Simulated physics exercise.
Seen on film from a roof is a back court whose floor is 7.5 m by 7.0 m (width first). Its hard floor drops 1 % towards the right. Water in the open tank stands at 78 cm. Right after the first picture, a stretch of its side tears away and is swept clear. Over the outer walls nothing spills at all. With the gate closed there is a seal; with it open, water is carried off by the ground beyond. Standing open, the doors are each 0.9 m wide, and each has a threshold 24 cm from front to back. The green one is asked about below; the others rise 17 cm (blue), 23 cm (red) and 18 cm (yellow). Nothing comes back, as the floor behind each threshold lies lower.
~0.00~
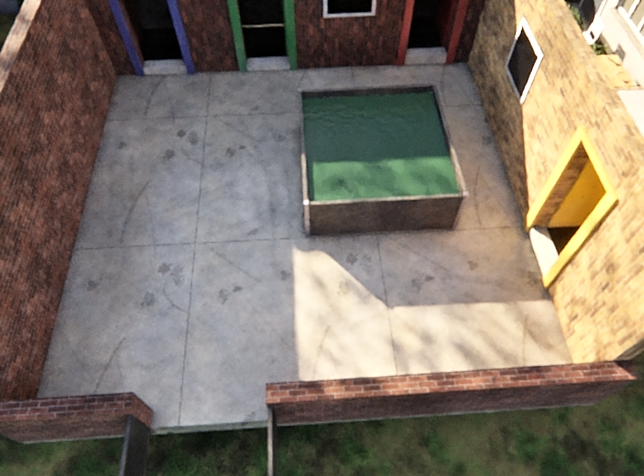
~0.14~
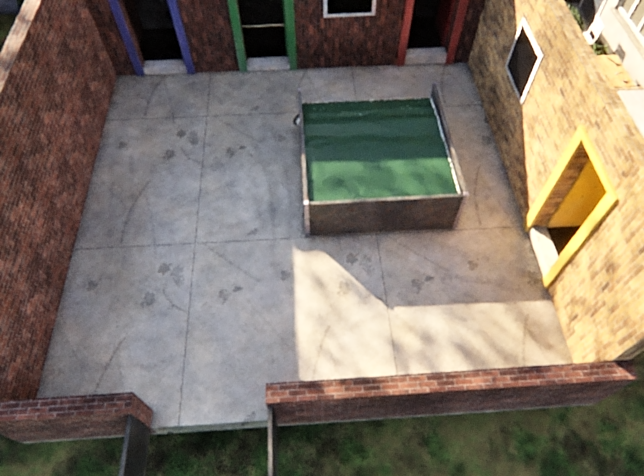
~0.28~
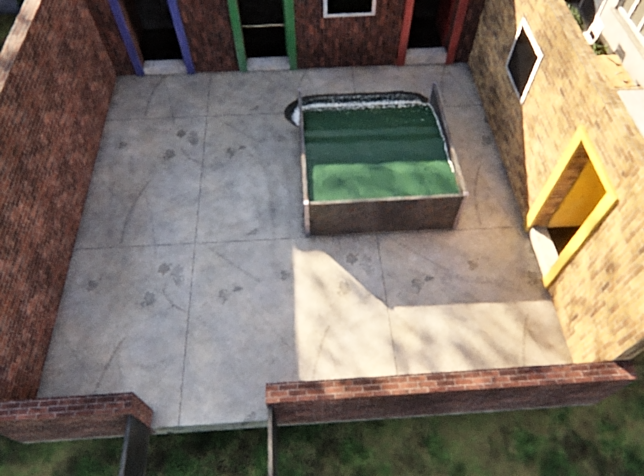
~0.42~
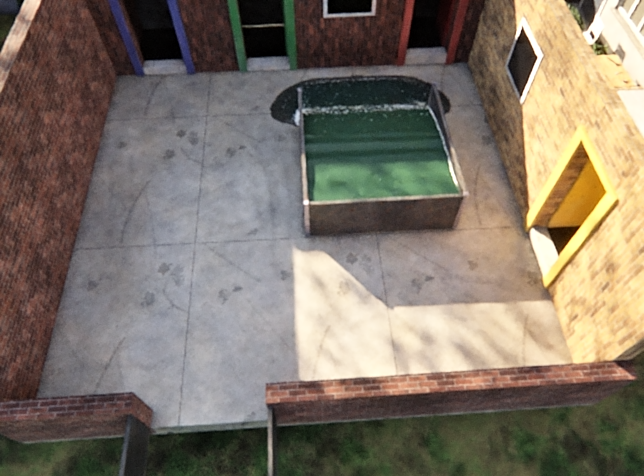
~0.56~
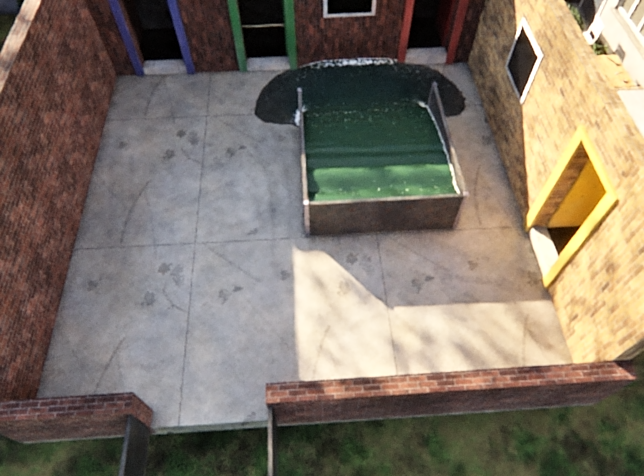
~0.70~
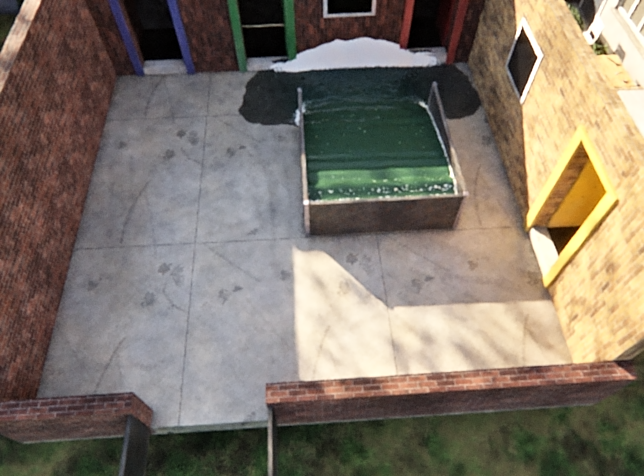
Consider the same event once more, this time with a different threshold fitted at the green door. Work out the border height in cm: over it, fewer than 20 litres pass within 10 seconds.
Border at about 26 cm.
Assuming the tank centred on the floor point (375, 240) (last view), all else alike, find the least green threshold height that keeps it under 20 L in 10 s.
New minimum height: Approx. 26 cm.
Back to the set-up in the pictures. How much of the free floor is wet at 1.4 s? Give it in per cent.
Some 15 per cent is wet.
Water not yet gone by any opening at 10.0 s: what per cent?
I'd say near 86 per cent is still there.
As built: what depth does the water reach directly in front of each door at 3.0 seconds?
Depths in cm: Blue 10, red 40, yellow 5, green 22.
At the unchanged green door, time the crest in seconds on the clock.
Approximately 1.6 s.
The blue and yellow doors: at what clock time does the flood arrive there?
Blue 1.5 s, yellow 2.8 s.
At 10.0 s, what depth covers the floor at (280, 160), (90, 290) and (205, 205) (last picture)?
Ordered as asked: 6, 11, 4 cm.
After 1.4 s water covers 15 % of the floor, deepest (58 cm) near (356, 71); 27 cm at the green door, 14 litres in over its 14 cm threshold.
After 3.0 s water covers 40 % of the floor, deepest (46 cm) near (465, 67); 22 cm at the green door, 95 litres in over its 14 cm threshold.
After 10.0 s water covers 95 % of the floor, deepest (12 cm) near (75, 350); 9 cm at the green door, 113 litres in over its 14 cm threshold.
At the green door as built, the water arrived by 0.7 s and peaked near 28 cm at 1.6 s.
With a threshold of 21 cm, 47 litres would have come in within the 10 s; with 28.5 cm, 10 litres. So under 20 litres takes about 26 cm.
